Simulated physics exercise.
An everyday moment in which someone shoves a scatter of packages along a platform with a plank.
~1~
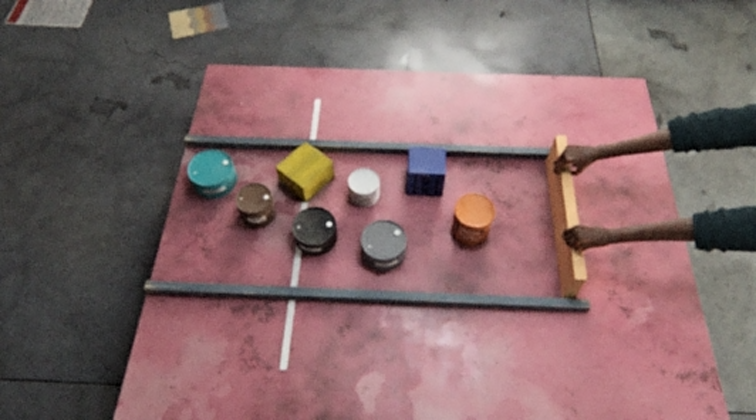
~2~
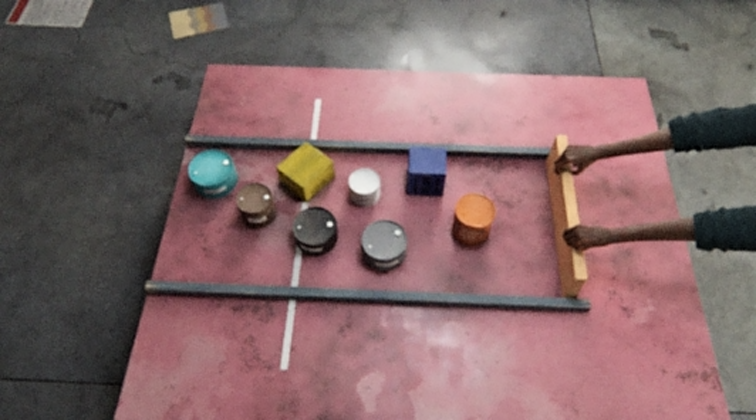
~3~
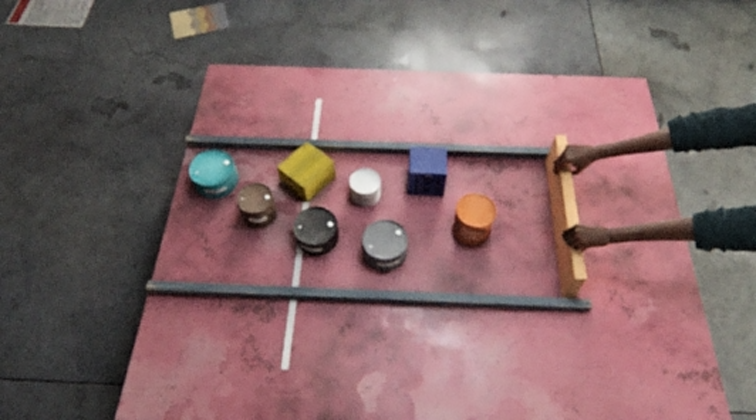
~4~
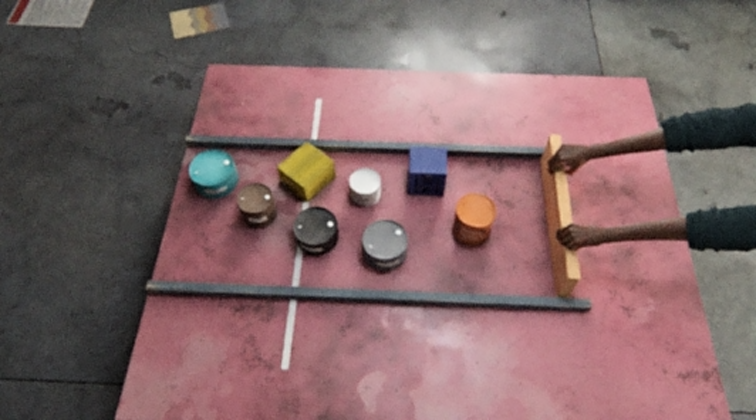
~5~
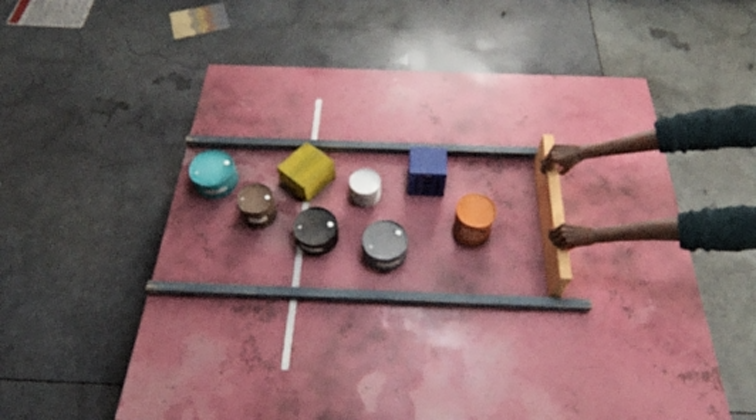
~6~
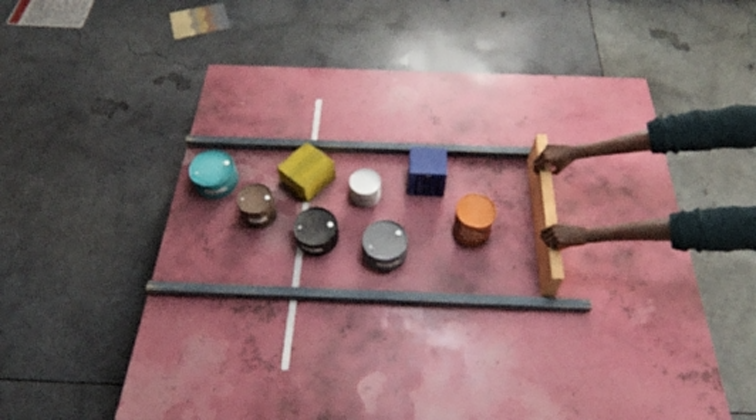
On a pink platform between two dark rails, turquoise, brown, black, white, grey and orange canisters sit scattered with a yellow box and a blue crate. Two hands hold a wooden plank still at the right, then push it slightly leftward, while the packages stay in place, untouched by it.
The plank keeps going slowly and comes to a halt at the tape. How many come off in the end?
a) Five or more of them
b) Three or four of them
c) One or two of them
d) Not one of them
The answer is d.
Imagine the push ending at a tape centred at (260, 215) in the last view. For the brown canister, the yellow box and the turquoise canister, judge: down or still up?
The brown canister stays put. The yellow box stays put. The turquoise canister ends up down.
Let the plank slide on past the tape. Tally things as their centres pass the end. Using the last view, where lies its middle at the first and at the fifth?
It sits around (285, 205) and after that around (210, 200).
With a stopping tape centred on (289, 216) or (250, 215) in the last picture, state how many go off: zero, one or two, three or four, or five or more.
Result, first to last: No fall at all, 1 or 2.
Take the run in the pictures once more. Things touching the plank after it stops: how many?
Count: 3.
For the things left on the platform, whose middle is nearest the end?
The turquoise canister.
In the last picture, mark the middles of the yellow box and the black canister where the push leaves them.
In the last picture the yellow box sits at (245, 167) while the black canister sits at (244, 229).
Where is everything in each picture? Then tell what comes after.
In the first picture, turquoise canister (213, 174); brown canister (256, 206); yellow box (306, 172); plank (564, 214); tape (303, 216).
In the second picture, brown canister (257, 206); blue crate (426, 172).
In the third picture, yellow box (307, 172); white canister (365, 187).
In the fourth picture, turquoise canister (214, 174); grey canister (385, 245).
In the fifth picture, brown canister (258, 206); black canister (316, 231).
In the sixth picture, turquoise canister (214, 174); brown canister (258, 206); yellow box (307, 172); plank (544, 214); tape (304, 217).
Early on, none off yet; turquoise canister at rest near (214, 174); brown canister at rest near (258, 206); yellow box at rest near (307, 172).
A while later, none off yet; turquoise canister at rest near (214, 174); brown canister at rest near (258, 206); yellow box travelled a little near (288, 170).
Finally, the number that fall off is zero.
